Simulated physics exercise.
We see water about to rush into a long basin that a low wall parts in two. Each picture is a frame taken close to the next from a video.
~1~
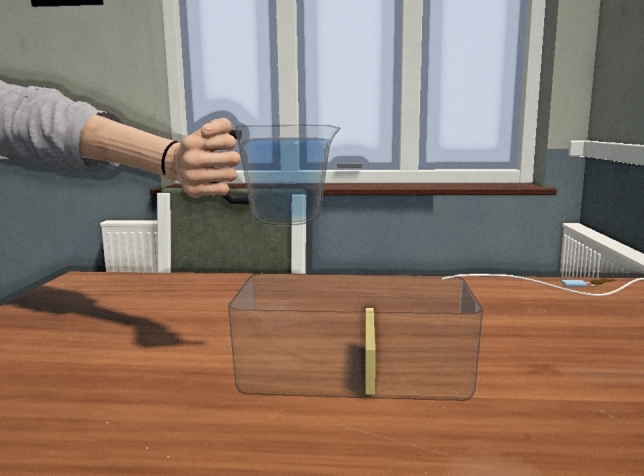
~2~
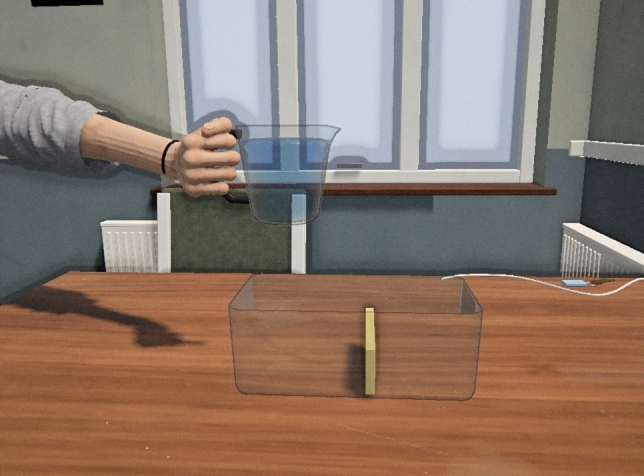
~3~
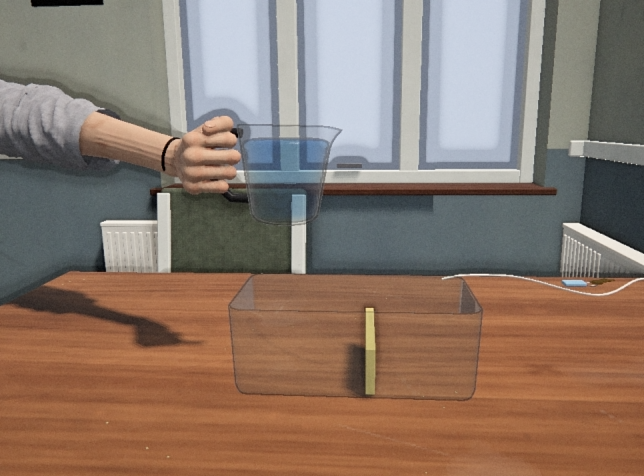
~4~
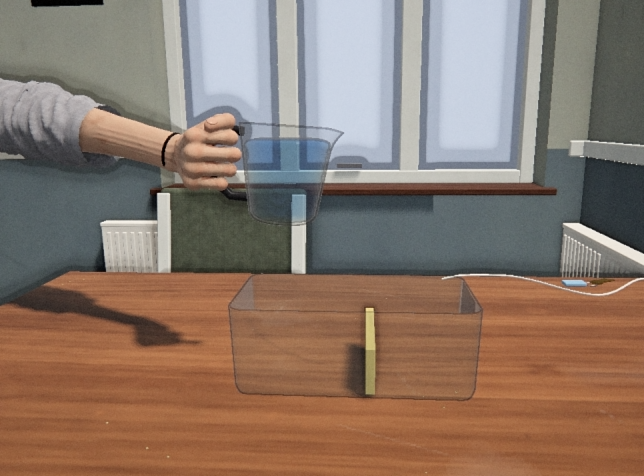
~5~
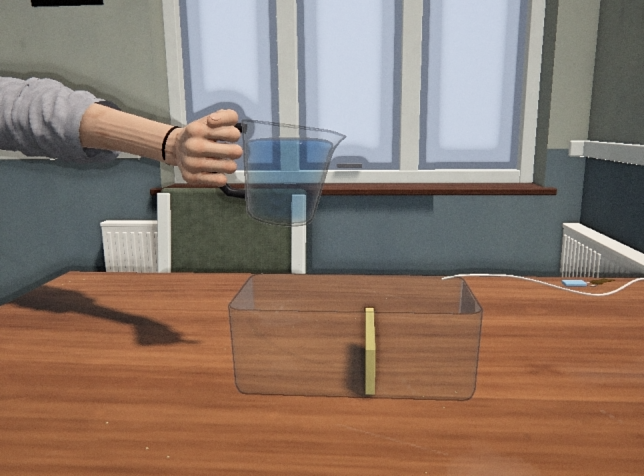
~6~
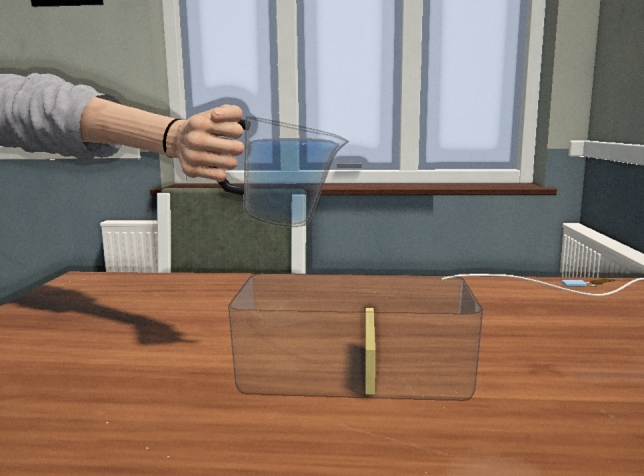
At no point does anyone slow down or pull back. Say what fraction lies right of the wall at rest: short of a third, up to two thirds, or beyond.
Short answer, the right side gets past two thirds.
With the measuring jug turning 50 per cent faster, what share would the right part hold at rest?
Roughly 75 in a hundred.
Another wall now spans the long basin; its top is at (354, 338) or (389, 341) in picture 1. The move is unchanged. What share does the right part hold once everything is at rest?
The first placement leaves close to 90 per cent, the second close to 65 per cent.
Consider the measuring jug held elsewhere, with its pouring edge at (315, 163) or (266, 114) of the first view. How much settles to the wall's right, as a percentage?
Roughly 35 % the first time and roughly 0 % the second.
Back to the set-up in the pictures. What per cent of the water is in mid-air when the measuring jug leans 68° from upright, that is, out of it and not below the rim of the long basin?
I'd put it at roughly 20 percent of it.
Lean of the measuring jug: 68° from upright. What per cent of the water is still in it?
70 per cent, approximately.
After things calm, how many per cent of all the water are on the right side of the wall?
That works out near 80 in every hundred.
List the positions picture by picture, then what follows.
Tilt 0°; pouring edge (341, 127); surface from (243, 140) to (330, 140); the long basin's rim runs from (241, 291) to (472, 294); the wall's top is at (370, 328), in the first picture.
Tilt 1°; pouring edge (341, 127); surface from (244, 141) to (330, 141), in the second picture.
Tilt 2°; pouring edge (342, 129); surface from (244, 140) to (330, 141), in the third picture.
Tilt 5°; pouring edge (344, 131); surface from (245, 141) to (332, 142), in the fourth picture.
Tilt 8°; pouring edge (346, 135); surface from (247, 142) to (335, 142), in the fifth picture.
Tilt 12°; pouring edge (349, 140); surface from (249, 142) to (340, 142), in the sixth picture.
A moment on, the measuring jug is tipped part way and 68 per cent is still to pour, 0 is left of the wall and 12 right of it.
Next, the measuring jug is tipped right over and 8 per cent is still to pour, 4 is left of the wall and 77 right of it.
Then the measuring jug is tipped right over and 0 per cent is still to pour, 17 is left of the wall and 82 right of it.
Later the measuring jug is tipped right over and 0 per cent is still to pour, 17 is left of the wall and 82 right of it.
Finally, 17 per cent lies left of the wall, 82 right of it and 1 outside.
